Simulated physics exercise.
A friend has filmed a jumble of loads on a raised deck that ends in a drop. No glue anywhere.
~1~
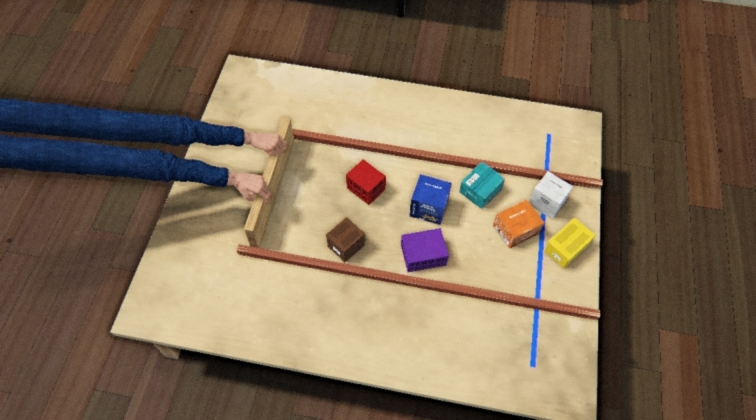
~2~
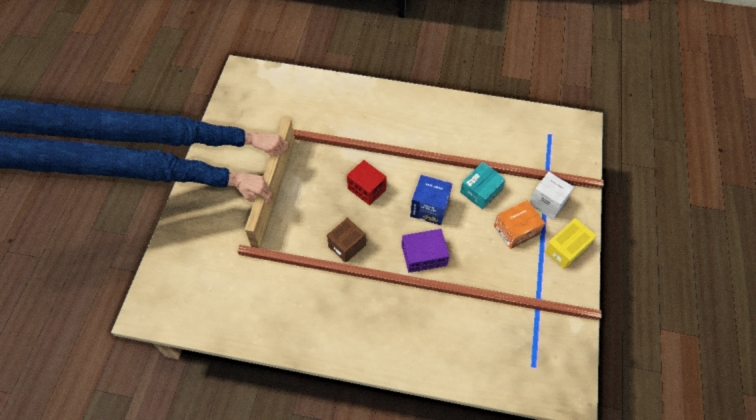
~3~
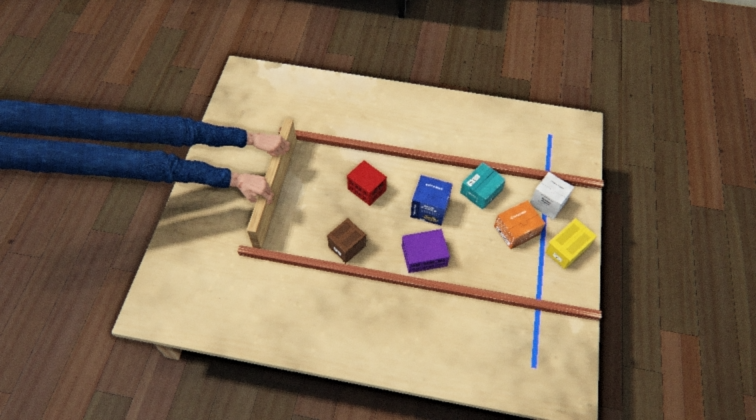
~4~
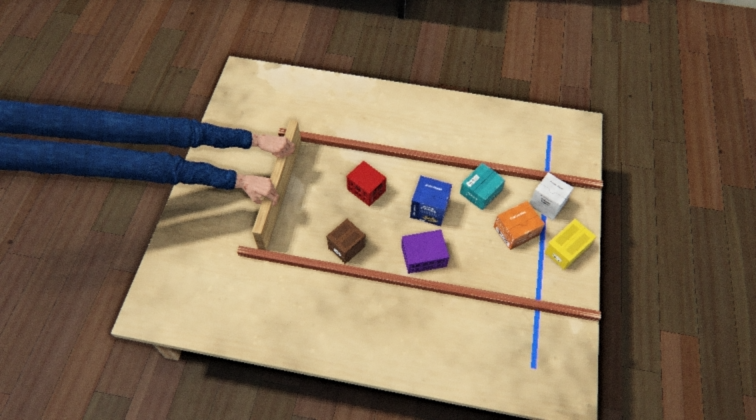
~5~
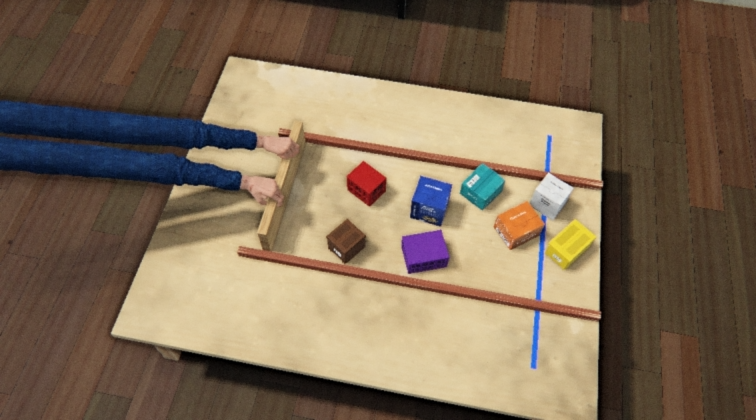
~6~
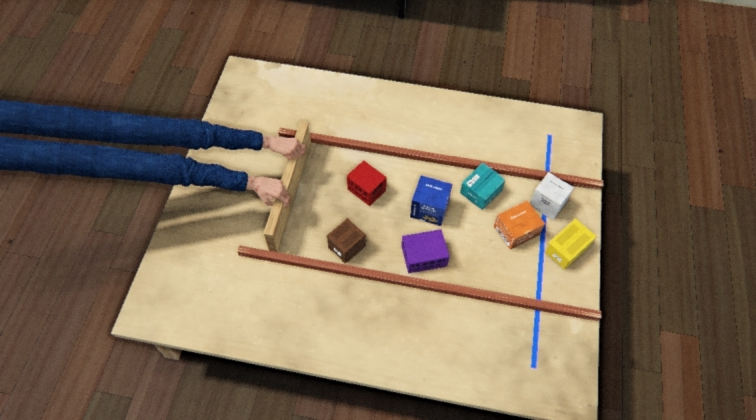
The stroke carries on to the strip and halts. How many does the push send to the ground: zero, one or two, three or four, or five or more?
In the end the number that fall off is one or two.
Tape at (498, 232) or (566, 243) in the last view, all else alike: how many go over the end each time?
In that order 0 and 5.
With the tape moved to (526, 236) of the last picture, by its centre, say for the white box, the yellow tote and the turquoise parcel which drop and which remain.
The white box is lost; the yellow tote is lost; the turquoise parcel stays on.
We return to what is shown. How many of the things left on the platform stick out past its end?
That would be 3.
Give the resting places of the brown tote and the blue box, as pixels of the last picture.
Near (557, 272) and (562, 238).
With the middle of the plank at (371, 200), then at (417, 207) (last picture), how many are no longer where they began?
The counts are 2 and 4.
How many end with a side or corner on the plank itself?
The number is 3.
Soon after, none off yet; yellow tote at rest near (570, 245); white box at rest near (551, 197); orange box at rest near (519, 225).
After that, none off yet; yellow tote at rest near (570, 245); white box at rest near (551, 197); orange box displaced a little near (531, 234).
In the end, the number that fall off is one or two; gone, white box and yellow tote.
